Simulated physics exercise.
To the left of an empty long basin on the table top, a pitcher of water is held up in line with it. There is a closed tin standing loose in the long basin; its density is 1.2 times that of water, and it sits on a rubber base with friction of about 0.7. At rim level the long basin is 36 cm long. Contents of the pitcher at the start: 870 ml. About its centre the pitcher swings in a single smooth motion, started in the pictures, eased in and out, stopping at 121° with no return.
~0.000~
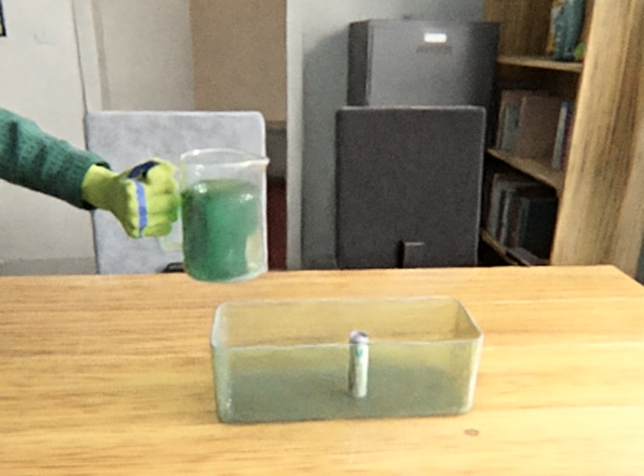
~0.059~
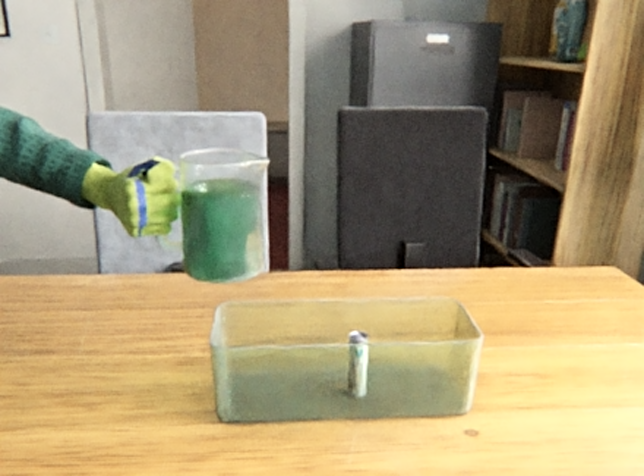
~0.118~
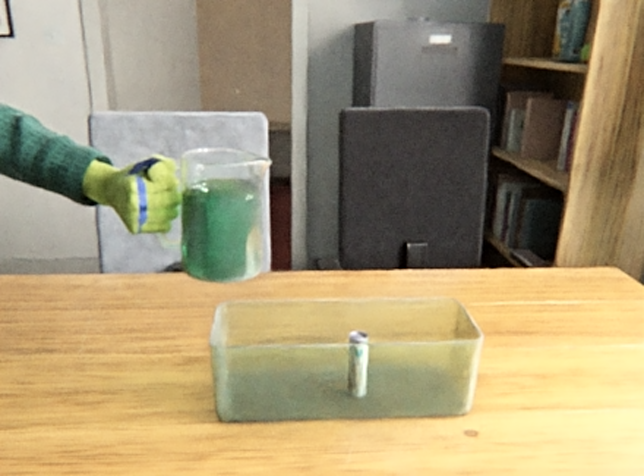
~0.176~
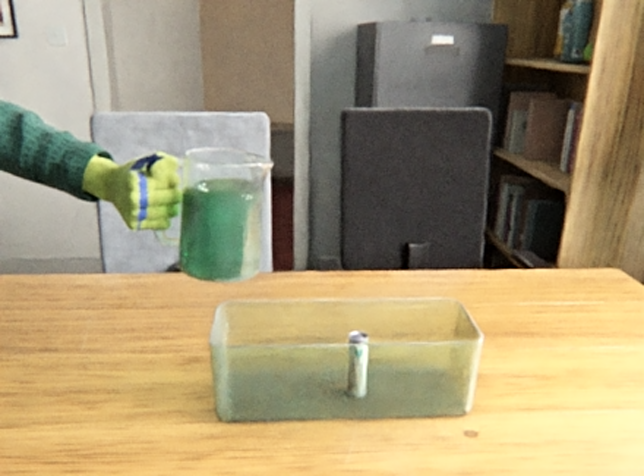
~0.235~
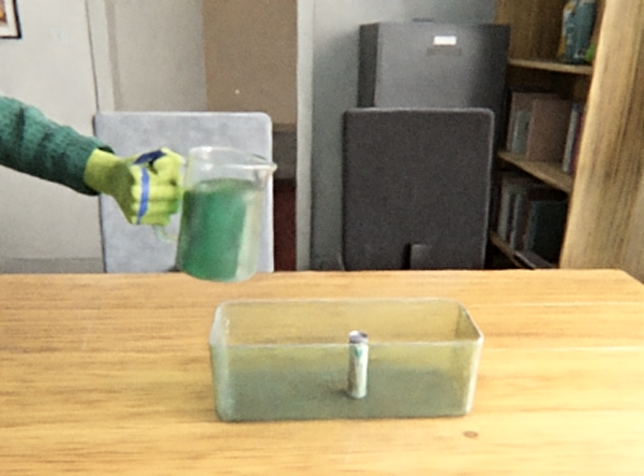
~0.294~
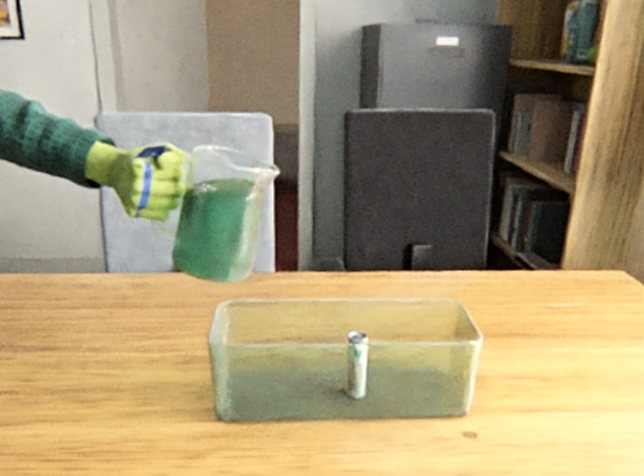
Above a wooden table, a gloved hand gradually tilts a pitcher of green liquid rightward.
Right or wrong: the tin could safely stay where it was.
Wrong, it goes over.
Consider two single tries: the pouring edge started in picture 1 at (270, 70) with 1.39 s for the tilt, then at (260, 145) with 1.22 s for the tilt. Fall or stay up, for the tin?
Trial 1 - tin tips; trial 2 - tin tips.
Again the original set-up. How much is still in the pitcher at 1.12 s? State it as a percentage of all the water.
32 per cent or thereabouts.
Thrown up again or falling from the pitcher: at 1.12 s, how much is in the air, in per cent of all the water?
About 24 per cent.
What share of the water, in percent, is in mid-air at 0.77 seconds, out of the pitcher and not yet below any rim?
Near 8 per cent of it all.
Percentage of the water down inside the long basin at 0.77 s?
0 %, roughly.
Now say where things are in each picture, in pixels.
In the first frame, it leans 0°; its right rim is at (269, 159); the water meets the walls at (184, 186) and (259, 186); the long basin's rim runs from (214, 325) to (470, 318); the tin's top is at (359, 338).
In the second frame, it leans 1°; its right rim is at (269, 159); the water meets the walls at (184, 186) and (259, 186).
In the third frame, it leans 2°; its right rim is at (271, 160); the water meets the walls at (185, 186) and (260, 186).
In the fourth frame, it leans 5°; its right rim is at (273, 162); the water meets the walls at (187, 186) and (261, 187).
In the fifth frame, it leans 8°; its right rim is at (276, 165); the water meets the walls at (187, 187) and (263, 187).
In the sixth frame, it leans 13°; its right rim is at (280, 170); the water meets the walls at (189, 187) and (265, 186).
After 0.77 s the tilt is 71° and 91 per cent is still to pour; the tin stands where it began.
After 1.12 s the tilt is 110° and 31 per cent is still to pour; the tin leans 24°.
After 1.49 s the tilt is 121° and 0 per cent is still to pour; the tin lies on its side.
After 1.89 s the tilt is 121° and 0 per cent is still to pour; the tin lies on its side.
In the end the tin lies on its side.
